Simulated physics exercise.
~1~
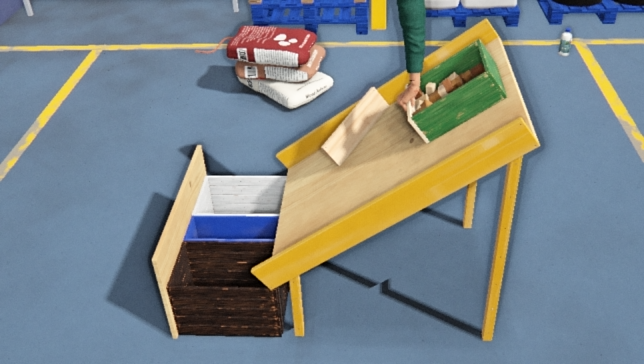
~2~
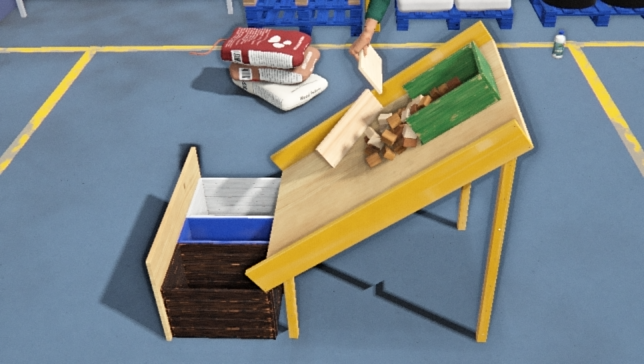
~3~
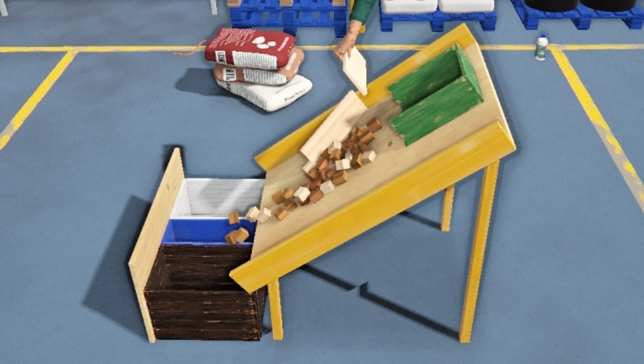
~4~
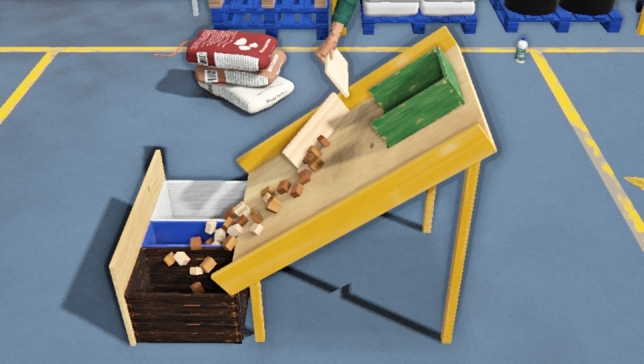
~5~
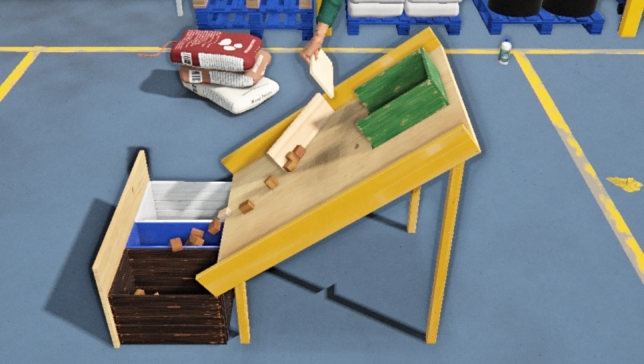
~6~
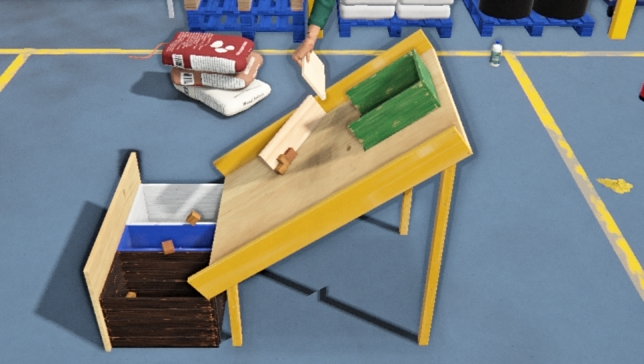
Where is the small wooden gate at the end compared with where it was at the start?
At the start it was at the open lower end of the green pen, holding the blocks in. By the end the hand was holding it up and away to the left of the pen, by the far edge of the table.
